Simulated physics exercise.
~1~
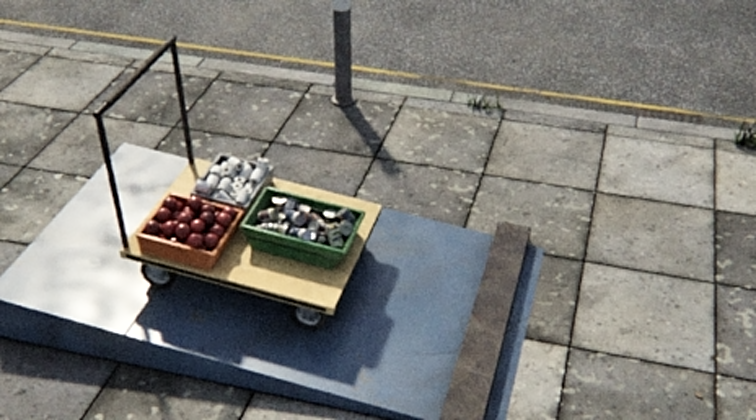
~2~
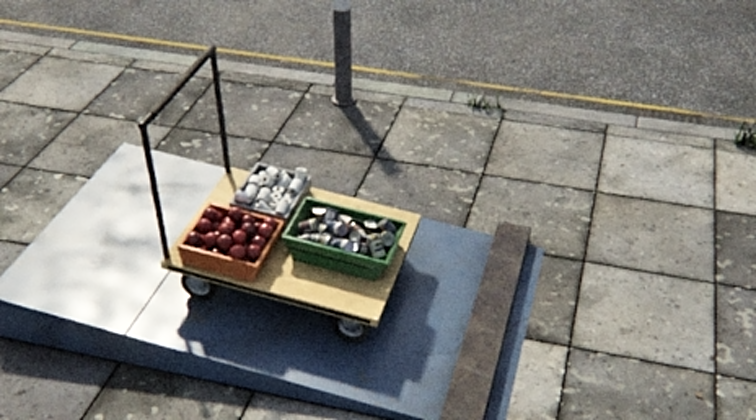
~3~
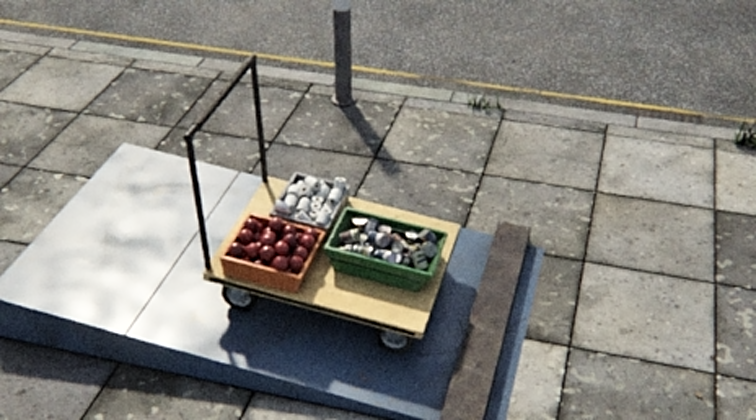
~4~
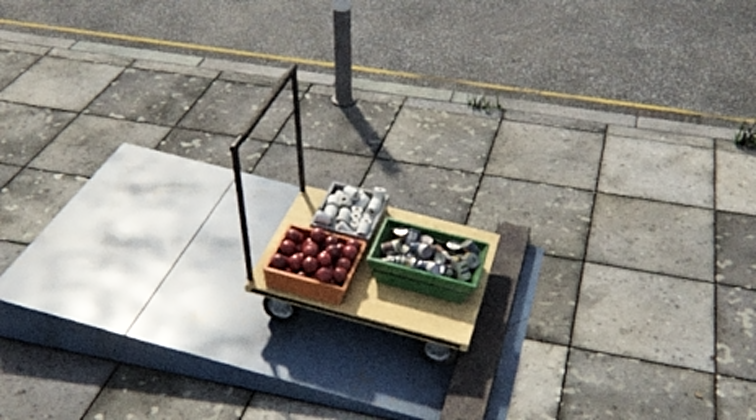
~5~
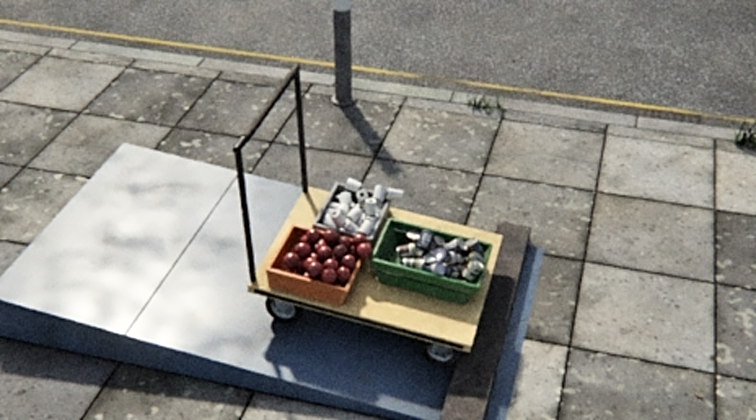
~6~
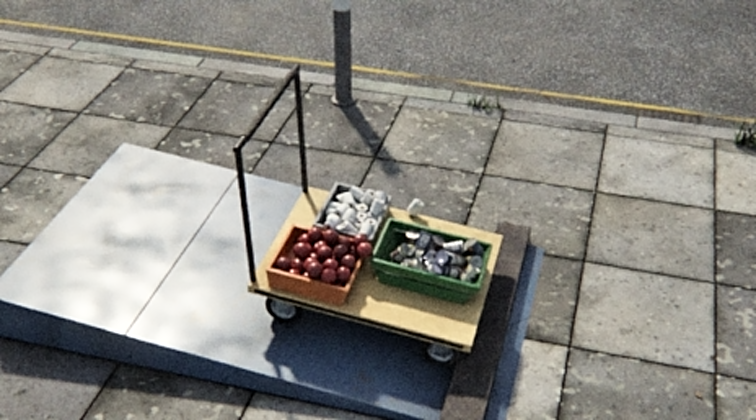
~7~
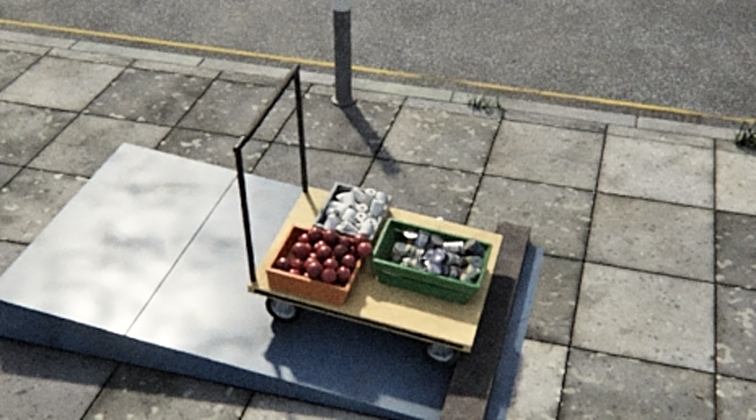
On a paved sidewalk, a loaded cart rolls down a ramp, stops at a beam, and jolts its goods, spilling a few.
